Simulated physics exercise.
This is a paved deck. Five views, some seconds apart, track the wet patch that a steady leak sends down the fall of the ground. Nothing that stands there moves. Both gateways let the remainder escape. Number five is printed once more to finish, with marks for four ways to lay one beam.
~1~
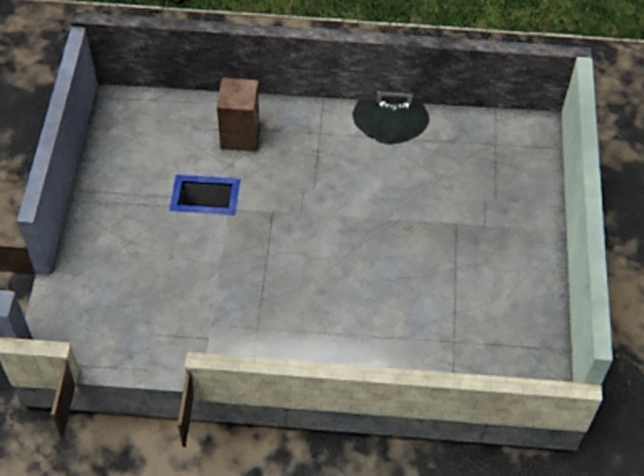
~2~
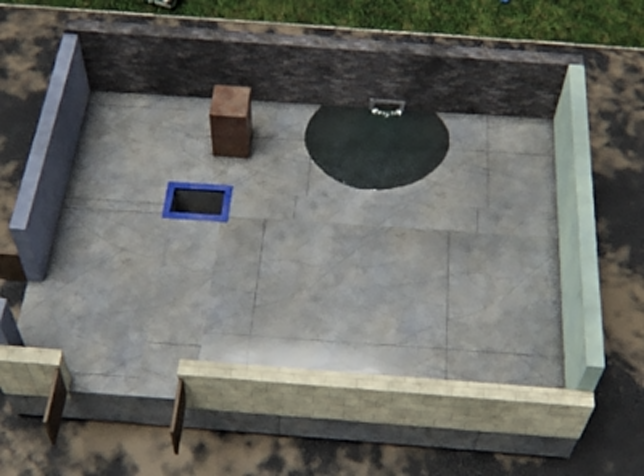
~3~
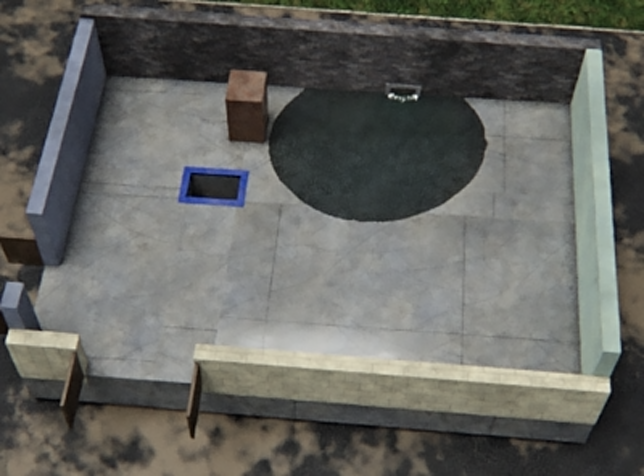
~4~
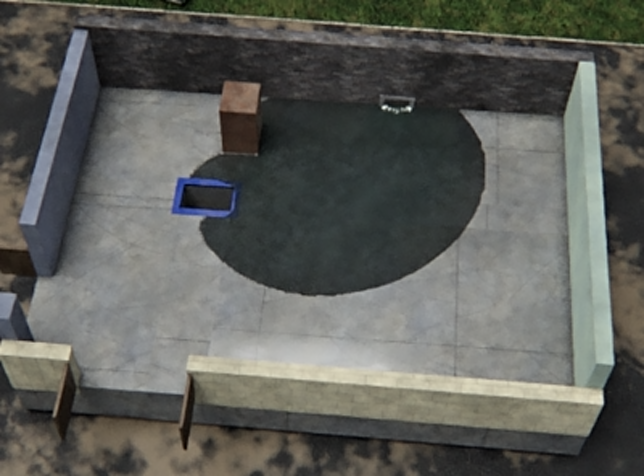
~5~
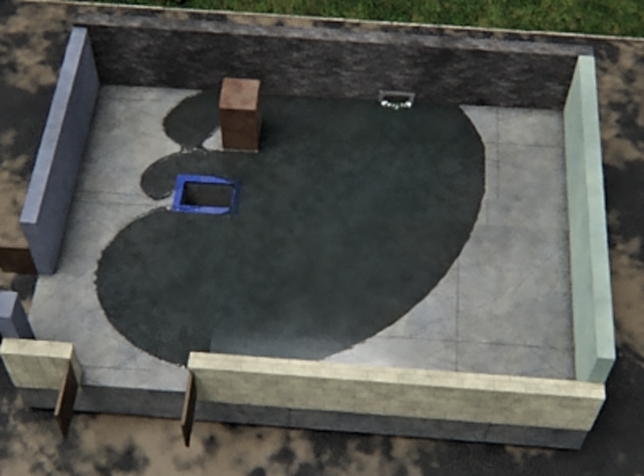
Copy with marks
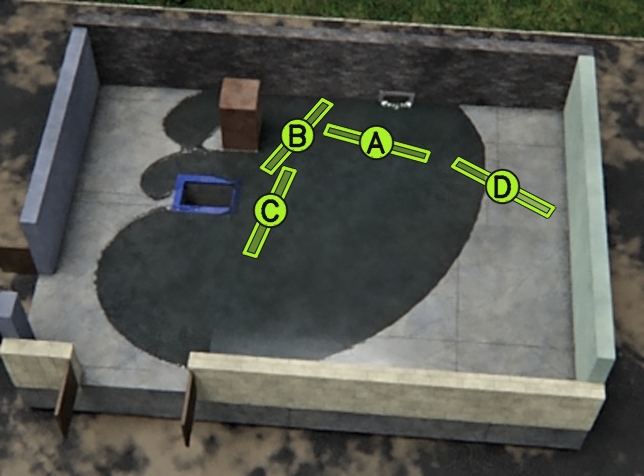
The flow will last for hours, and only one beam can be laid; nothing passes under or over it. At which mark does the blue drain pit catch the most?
I would pick spot D.
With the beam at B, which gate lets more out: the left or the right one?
The left one.
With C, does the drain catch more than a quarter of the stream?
No, it does not.
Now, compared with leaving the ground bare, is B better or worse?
Worse.
On the marked copy, A from (326, 129) to (427, 156); B from (266, 170) to (327, 102); C from (250, 254) to (289, 169); D from (455, 162) to (550, 211).
With A, about 10 % of the stream runs into the blue drain pit, about 90 % out by the gates.
With B, about 12 % of the stream runs into the blue drain pit, about 88 % out by the gates.
With C, about 14 % of the stream runs into the blue drain pit, about 86 % out by the gates.
With D, about 21 % of the stream runs into the blue drain pit, about 79 % out by the gates.
